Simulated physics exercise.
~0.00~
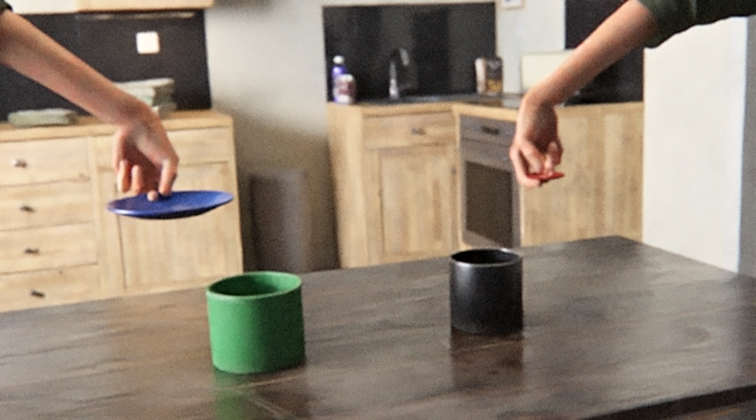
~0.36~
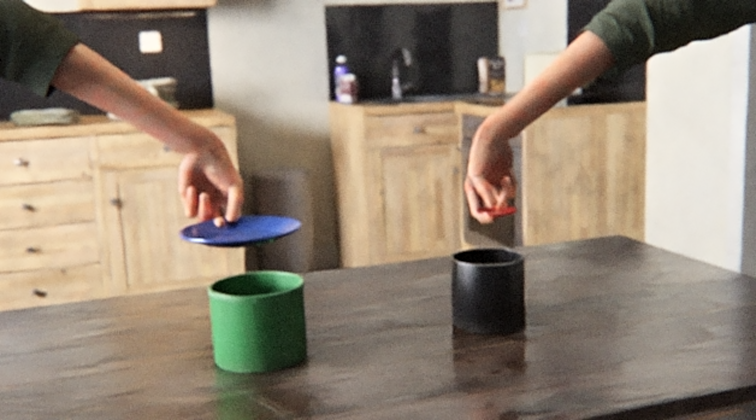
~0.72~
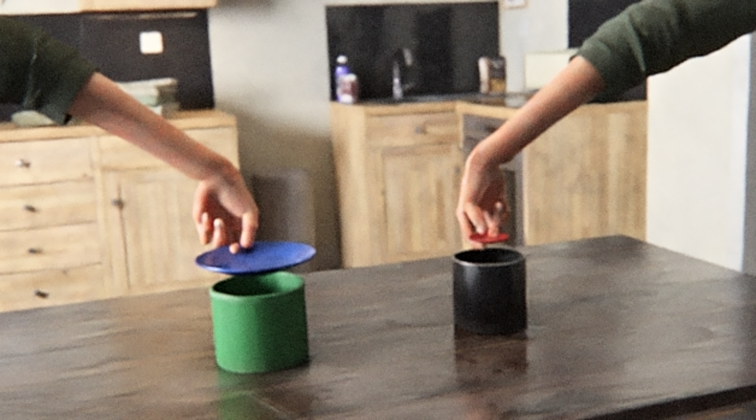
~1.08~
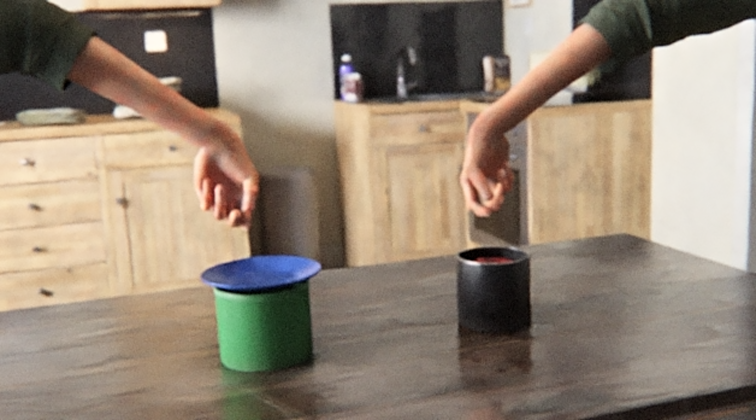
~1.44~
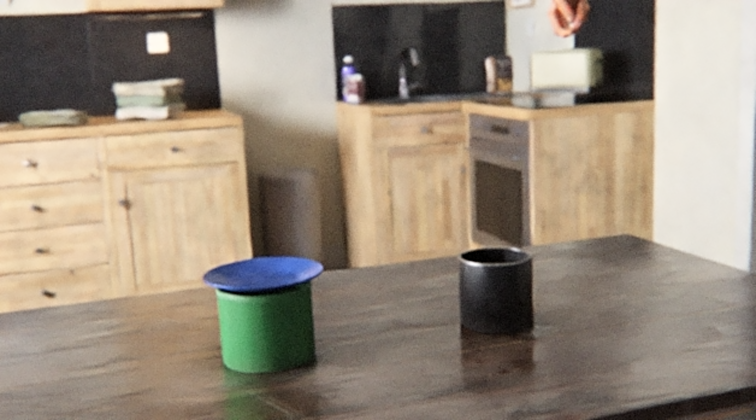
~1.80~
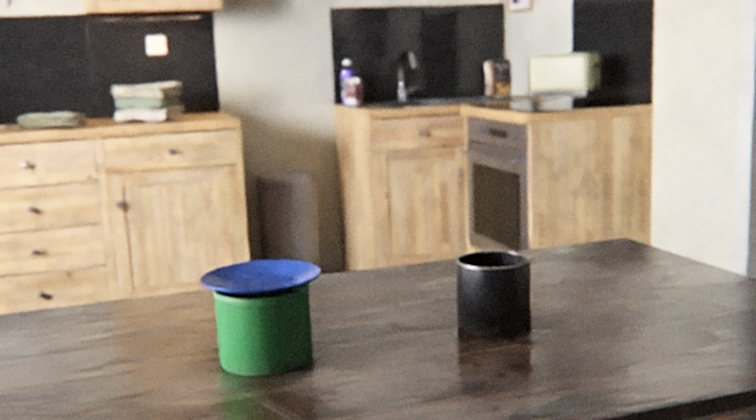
In a kitchen, two hands release saucers; the blue covers the green jar, the red drops inside the black cup.
